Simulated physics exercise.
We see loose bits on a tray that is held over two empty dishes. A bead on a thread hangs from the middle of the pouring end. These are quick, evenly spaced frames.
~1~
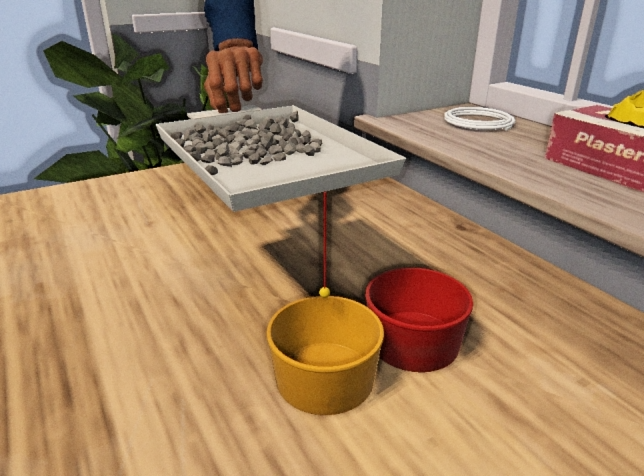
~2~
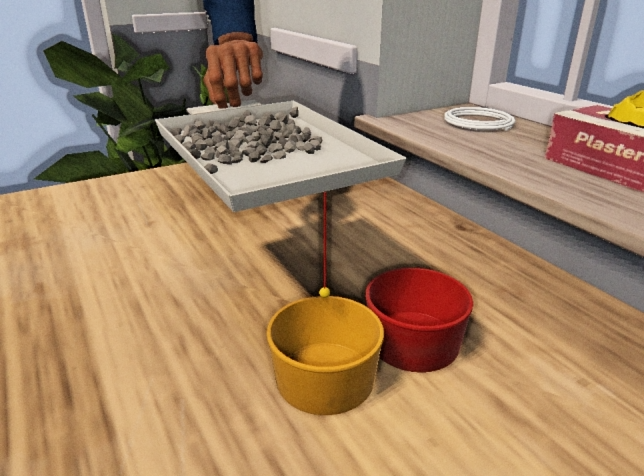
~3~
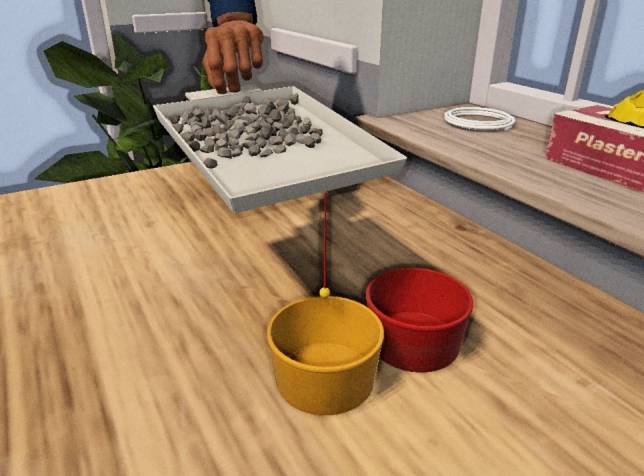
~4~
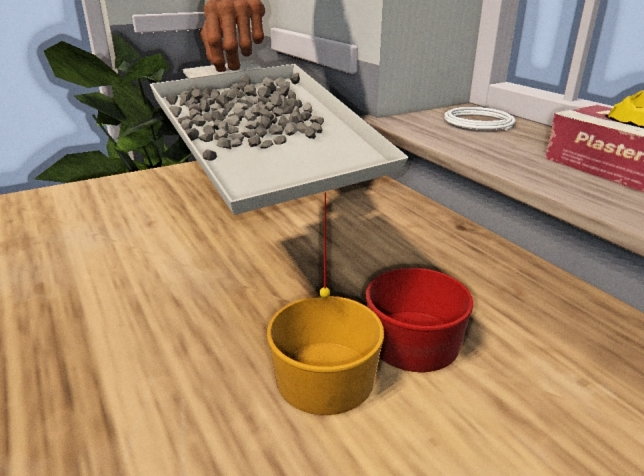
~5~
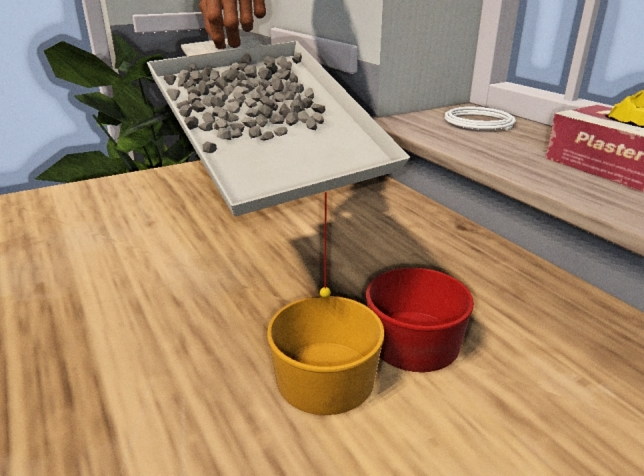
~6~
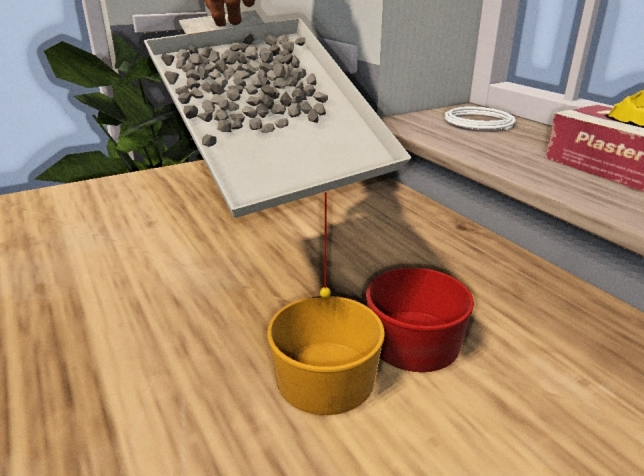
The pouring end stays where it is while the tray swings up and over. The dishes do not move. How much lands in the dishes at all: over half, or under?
In the dishes lies under half of it.
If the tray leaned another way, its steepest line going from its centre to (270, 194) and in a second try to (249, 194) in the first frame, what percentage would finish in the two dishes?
First some 30, then 10 per cent.
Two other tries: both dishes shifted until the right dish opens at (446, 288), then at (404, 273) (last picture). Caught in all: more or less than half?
First below a half, then the smaller part.
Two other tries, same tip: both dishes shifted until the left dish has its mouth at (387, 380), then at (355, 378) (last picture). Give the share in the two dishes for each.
First some 20, then 40 per cent.
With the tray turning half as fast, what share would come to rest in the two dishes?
About 70 per cent.
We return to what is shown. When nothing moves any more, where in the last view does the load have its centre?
At about (335, 442).
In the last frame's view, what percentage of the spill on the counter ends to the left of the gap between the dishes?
About 60 per cent.
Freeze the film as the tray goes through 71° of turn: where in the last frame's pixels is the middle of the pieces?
At about (291, 182).
Just after the last frame, tray tipped steeply; the larger part on the tray; about a tenth in the air.
A moment on, tray tipped past a quarter turn; about a tenth on the tray; roughly a quarter in the left dish; just a few in the right dish; roughly two thirds outside both; about a tenth in the air.
Further on, tray tipped past a quarter turn; roughly a quarter in the left dish; just a few in the right dish; roughly two thirds outside both.
When it is over, tray tipped past a quarter turn; roughly a quarter in the left dish; just a few in the right dish; roughly two thirds outside both.
